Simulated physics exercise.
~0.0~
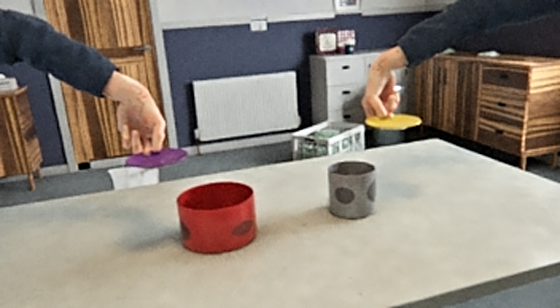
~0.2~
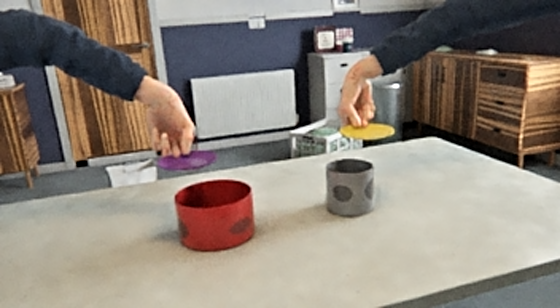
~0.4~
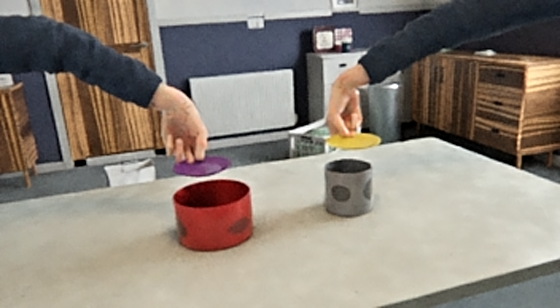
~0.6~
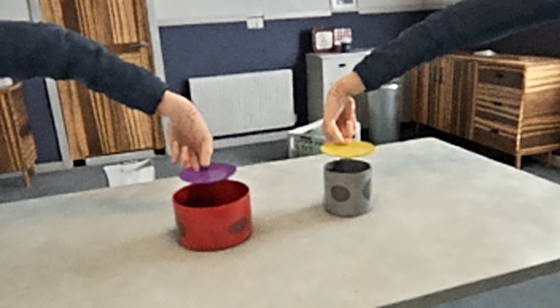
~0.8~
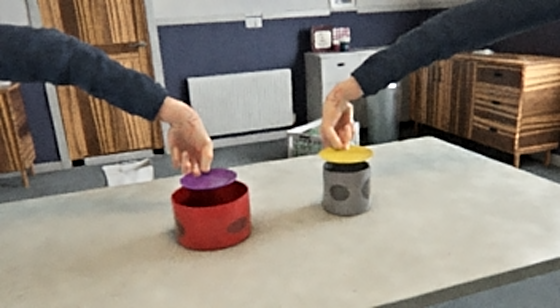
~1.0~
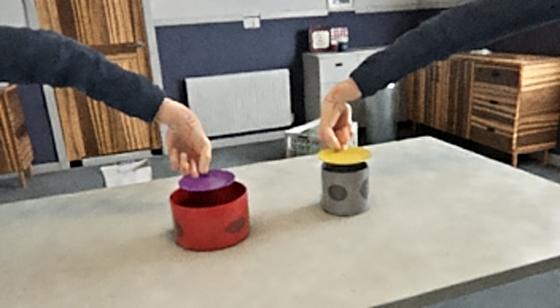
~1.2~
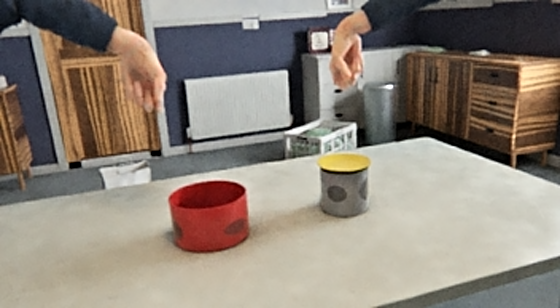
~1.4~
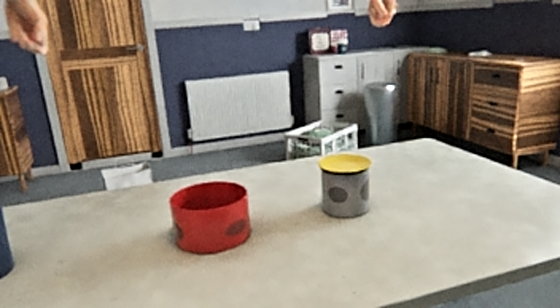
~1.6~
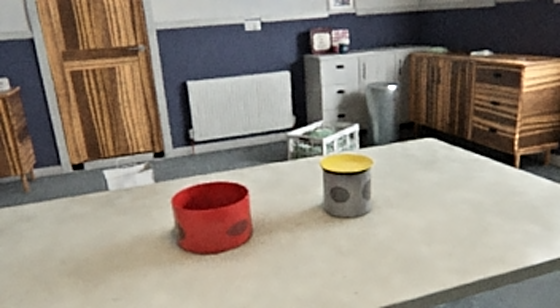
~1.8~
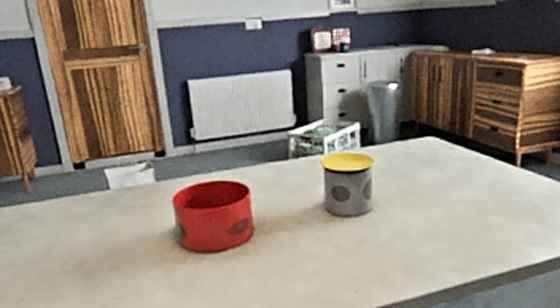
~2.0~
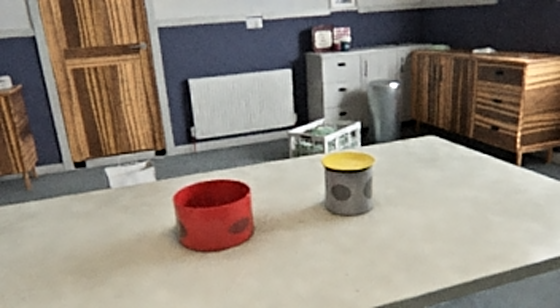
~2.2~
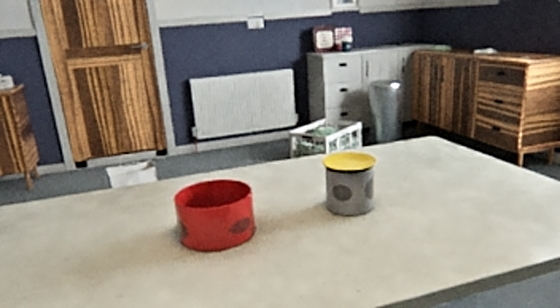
Purple and yellow discs lowered by two hands and released, the purple dropping inside a red container, the yellow covering a grey one.
